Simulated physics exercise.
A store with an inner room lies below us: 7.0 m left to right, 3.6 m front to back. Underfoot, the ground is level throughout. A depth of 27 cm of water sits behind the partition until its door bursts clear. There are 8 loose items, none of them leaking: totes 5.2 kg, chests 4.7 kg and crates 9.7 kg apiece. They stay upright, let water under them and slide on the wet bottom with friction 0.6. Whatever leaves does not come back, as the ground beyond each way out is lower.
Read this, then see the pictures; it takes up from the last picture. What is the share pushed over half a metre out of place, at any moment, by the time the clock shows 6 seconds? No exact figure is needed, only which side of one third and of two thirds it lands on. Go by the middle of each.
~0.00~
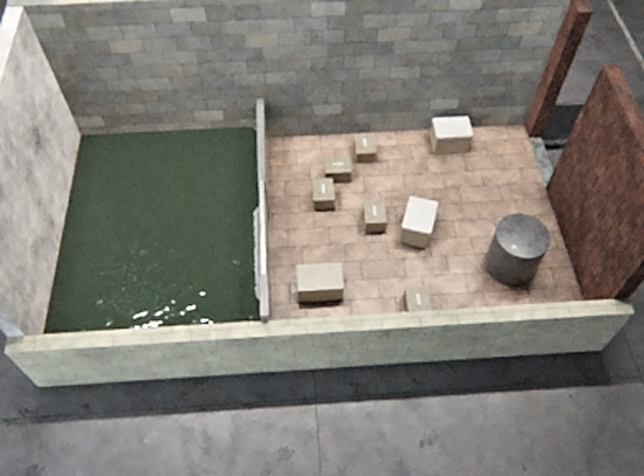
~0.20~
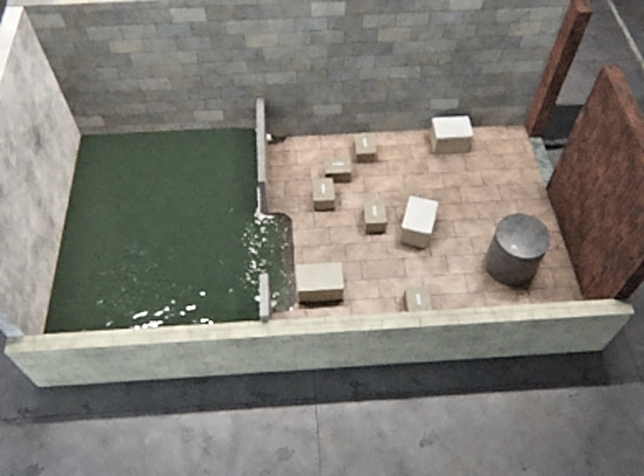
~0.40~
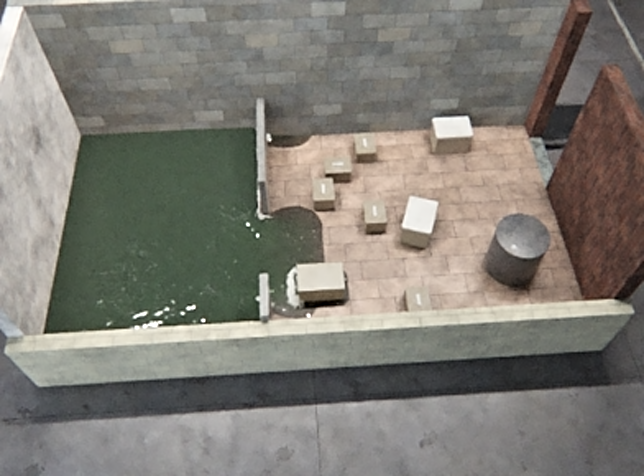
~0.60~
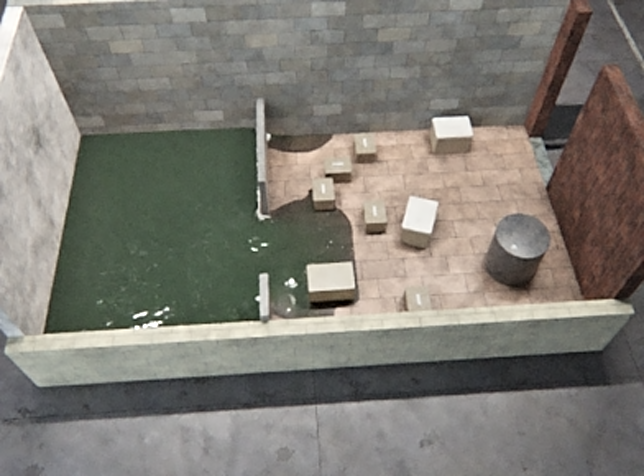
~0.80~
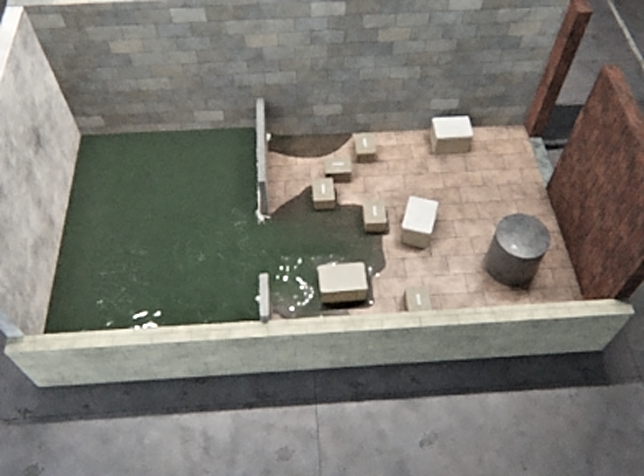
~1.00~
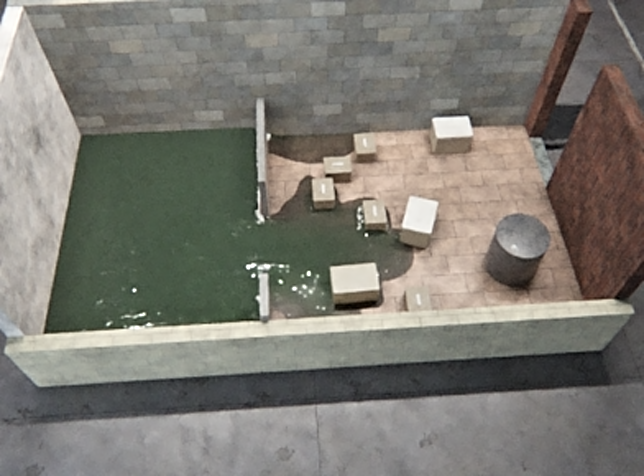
The fraction stays inside the middle third.
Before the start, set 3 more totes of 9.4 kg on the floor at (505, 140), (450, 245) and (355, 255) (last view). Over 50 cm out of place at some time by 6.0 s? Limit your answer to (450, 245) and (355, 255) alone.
Taking them in that order, they come out larger and larger.
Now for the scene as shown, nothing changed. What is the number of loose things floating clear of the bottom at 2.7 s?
Total: 1.
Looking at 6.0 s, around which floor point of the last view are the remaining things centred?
About (420, 191).
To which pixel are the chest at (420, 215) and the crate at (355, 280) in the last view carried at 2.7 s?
Approx. (514, 175); approx. (427, 290).
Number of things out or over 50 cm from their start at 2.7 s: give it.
Tally: 4.
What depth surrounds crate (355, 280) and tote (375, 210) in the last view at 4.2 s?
Close to 12 and 8 centimetres.
After 1.4 s 1 of 8 are over 50 cm from their spots; 0 afloat.
After 2.7 s 4 of 8 are over 50 cm from their spots; 1 afloat.
After 4.2 s 5 of 8 are over 50 cm from their spots; 4 afloat.
After 6.0 s 4 of 8 are over 50 cm from their spots, and 5 have been at some point; 3 afloat.
